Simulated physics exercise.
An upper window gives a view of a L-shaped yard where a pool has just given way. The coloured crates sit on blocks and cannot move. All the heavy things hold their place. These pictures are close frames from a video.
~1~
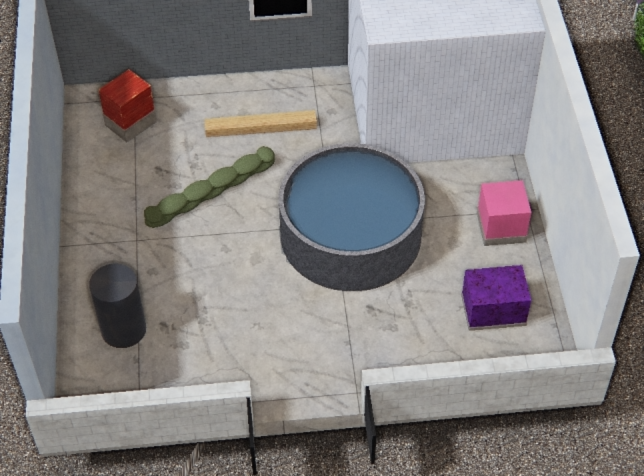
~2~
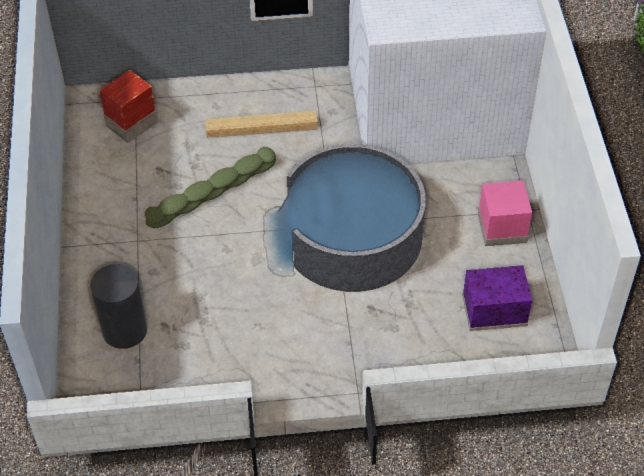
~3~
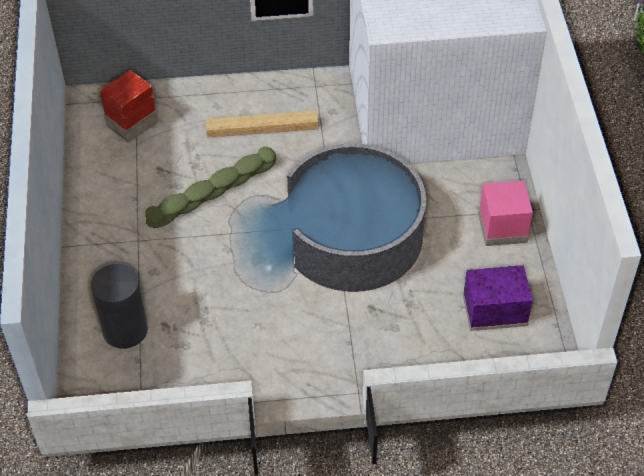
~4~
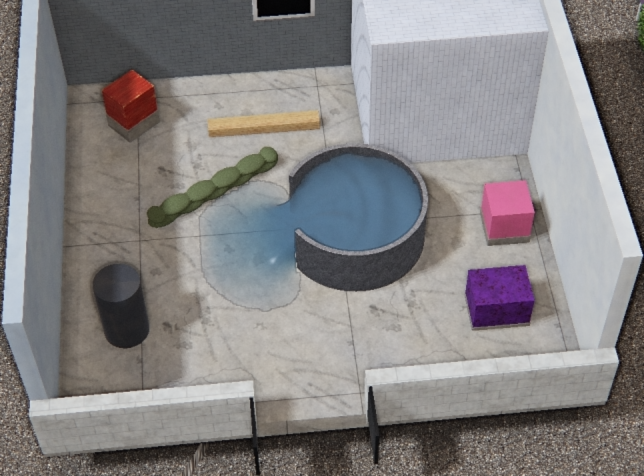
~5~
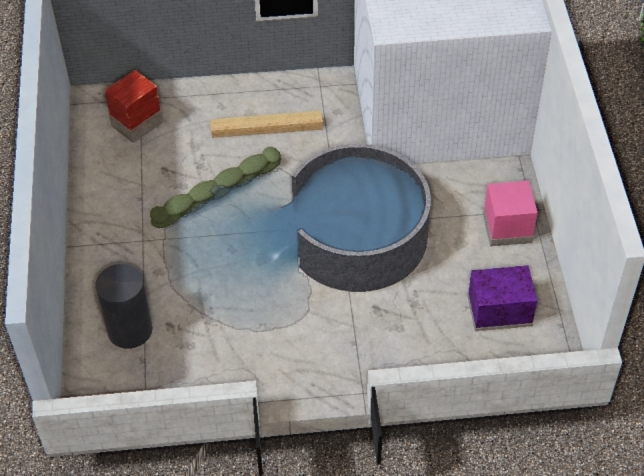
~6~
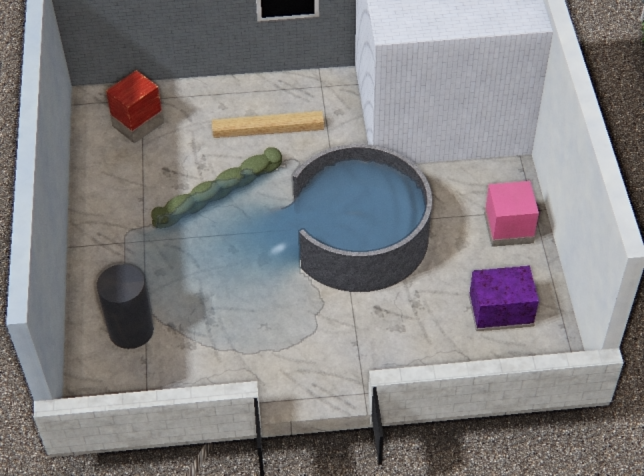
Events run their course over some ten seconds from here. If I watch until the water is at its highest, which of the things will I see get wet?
The red crate is never reached. The purple crate is reached. The pink crate is never reached.
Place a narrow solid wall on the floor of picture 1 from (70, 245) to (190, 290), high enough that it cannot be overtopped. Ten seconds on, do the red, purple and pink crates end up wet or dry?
Red: Stays clear; purple: Stays clear; pink: Stays clear.
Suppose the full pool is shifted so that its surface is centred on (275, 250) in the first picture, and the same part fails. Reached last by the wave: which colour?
The crate marked pink.
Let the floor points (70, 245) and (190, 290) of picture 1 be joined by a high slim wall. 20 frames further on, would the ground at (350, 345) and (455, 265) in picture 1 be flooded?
As listed: Free of water, free of water.
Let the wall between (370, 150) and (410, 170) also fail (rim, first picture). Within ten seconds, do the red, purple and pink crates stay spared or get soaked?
In that case the red crate is never flooded, the purple crate is flooded and the pink crate is flooded.
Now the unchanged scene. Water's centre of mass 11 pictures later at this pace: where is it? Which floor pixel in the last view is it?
The water centres close to (247, 262).
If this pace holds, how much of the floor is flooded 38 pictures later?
I'd say 85 per cent.
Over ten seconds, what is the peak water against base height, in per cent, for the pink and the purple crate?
Roughly 80 percent, then 230 percent.
A moment on, water covers 30 % of the floor; the red crate not reached, the purple crate not reached, the pink crate not reached.
Next, water covers 40 % of the floor; the red crate not reached, the purple crate not reached, the pink crate not reached.
Then, water covers 50 % of the floor; the red crate water round its plinth, the purple crate not reached, the pink crate not reached.
Later, water covers 85 % of the floor; the red crate water round its plinth, the purple crate water round its plinth, the pink crate water round its plinth.
In the end, water covers 95 % of the floor; the red crate stayed above the water, the purple crate was topped, the pink crate stayed above the water.
